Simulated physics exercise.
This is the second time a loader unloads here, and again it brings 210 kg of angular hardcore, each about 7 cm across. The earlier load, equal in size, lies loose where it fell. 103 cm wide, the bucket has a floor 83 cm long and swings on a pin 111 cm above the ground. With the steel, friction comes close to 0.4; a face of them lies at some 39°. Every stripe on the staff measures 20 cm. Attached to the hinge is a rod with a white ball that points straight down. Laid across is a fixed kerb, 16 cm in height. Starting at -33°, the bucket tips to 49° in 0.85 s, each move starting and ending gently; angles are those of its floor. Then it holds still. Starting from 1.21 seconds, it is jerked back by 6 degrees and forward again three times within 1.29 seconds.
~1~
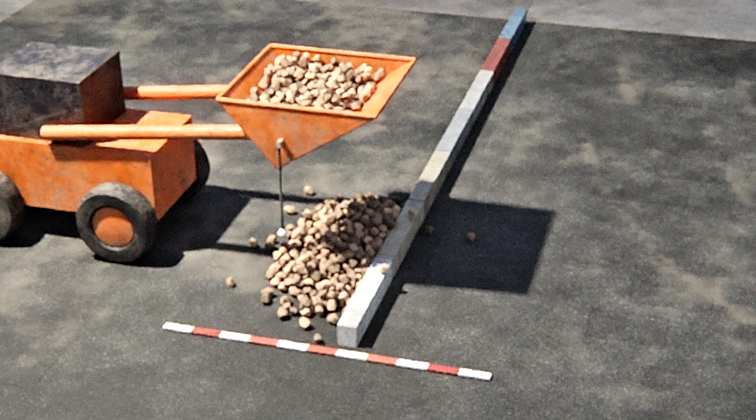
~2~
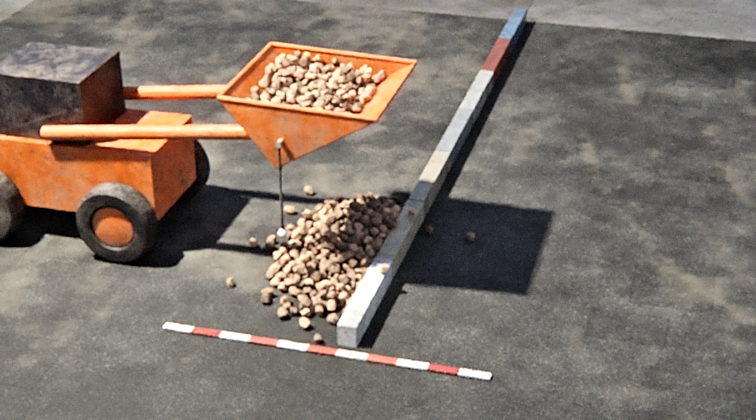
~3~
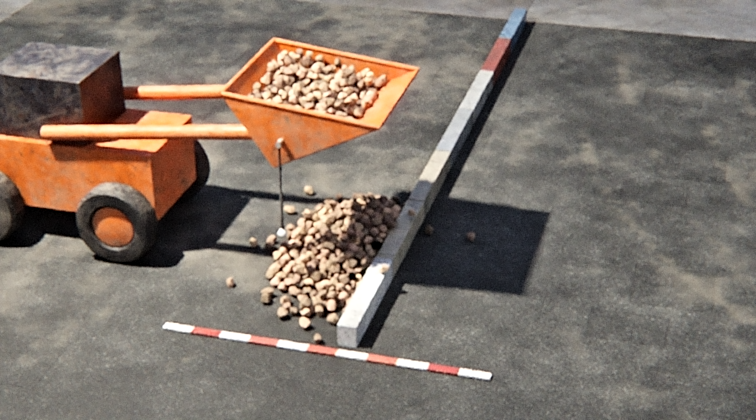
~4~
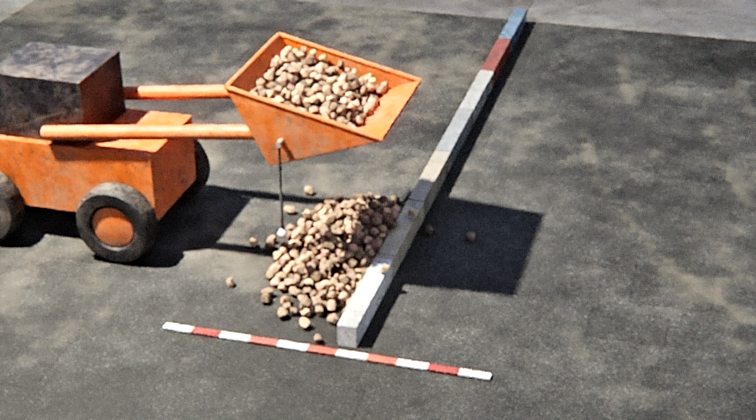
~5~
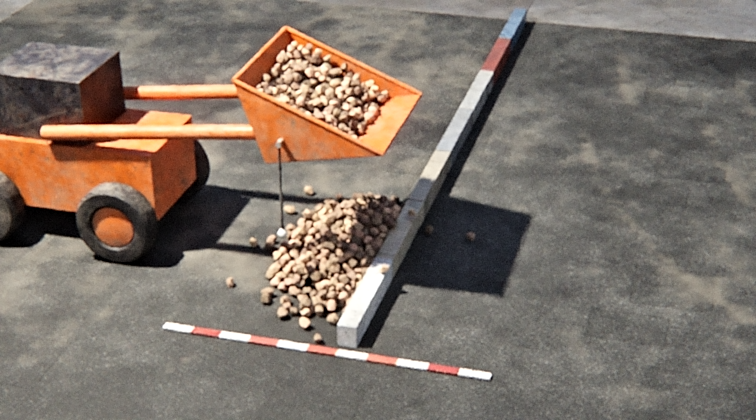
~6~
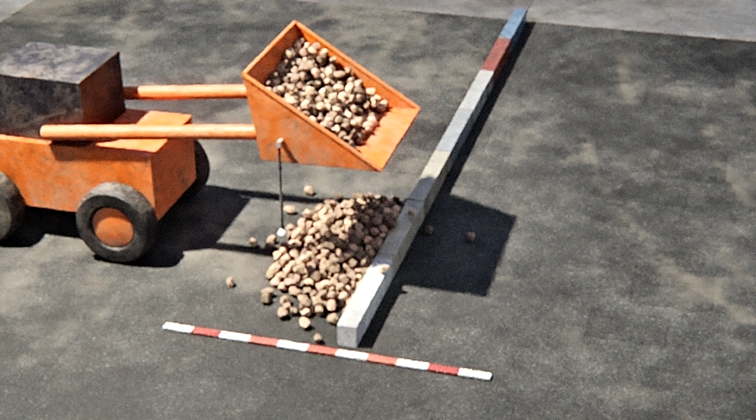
A sunlit stretch of dark, patchy asphalt is seen from above at an angle, by a camera that stays still. At left stands an orange loader with black tyres and a dark block on top, its two arms holding an orange bucket of brownish stones above a loose heap beside a long kerb, with a red-and-white staff in front. The arms stay put while the bucket steadily tilts, its back rising and its right lip lowering, the stones staying inside.
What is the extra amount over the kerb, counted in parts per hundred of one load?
Close to 61 parts in a hundred.
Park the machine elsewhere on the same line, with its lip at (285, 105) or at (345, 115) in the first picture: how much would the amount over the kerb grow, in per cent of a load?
Near 0 in a hundred, then near 20 in a hundred.
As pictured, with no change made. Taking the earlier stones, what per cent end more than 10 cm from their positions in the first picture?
Roughly 0 percent.
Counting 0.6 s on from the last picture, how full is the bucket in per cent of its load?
Roughly 70 per cent remains inside.
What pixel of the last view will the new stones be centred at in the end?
(416, 255).
Then, 0.3 s after the last picture the floor is at 36°; in per cent of one load, 100 in the bucket, 100 on this side of the kerb; the foremost stones are at (408, 230).
Then, 0.6 s after the last picture the floor is at 49°; in per cent of one load, 71 in the bucket, 129 on this side of the kerb, 1 over the kerb; the foremost stones are at (416, 224).
Then, 2.6 s after the last picture the floor is at 49°; in per cent of one load, 0 in the bucket, 139 on this side of the kerb, 61 over the kerb; the foremost stones are at (567, 274).
Then, 5.0 s after the last picture the floor is at 49°; in per cent of one load, 0 in the bucket, 139 on this side of the kerb, 61 over the kerb; the foremost stones are at (567, 274). Net gain over the kerb, 61.
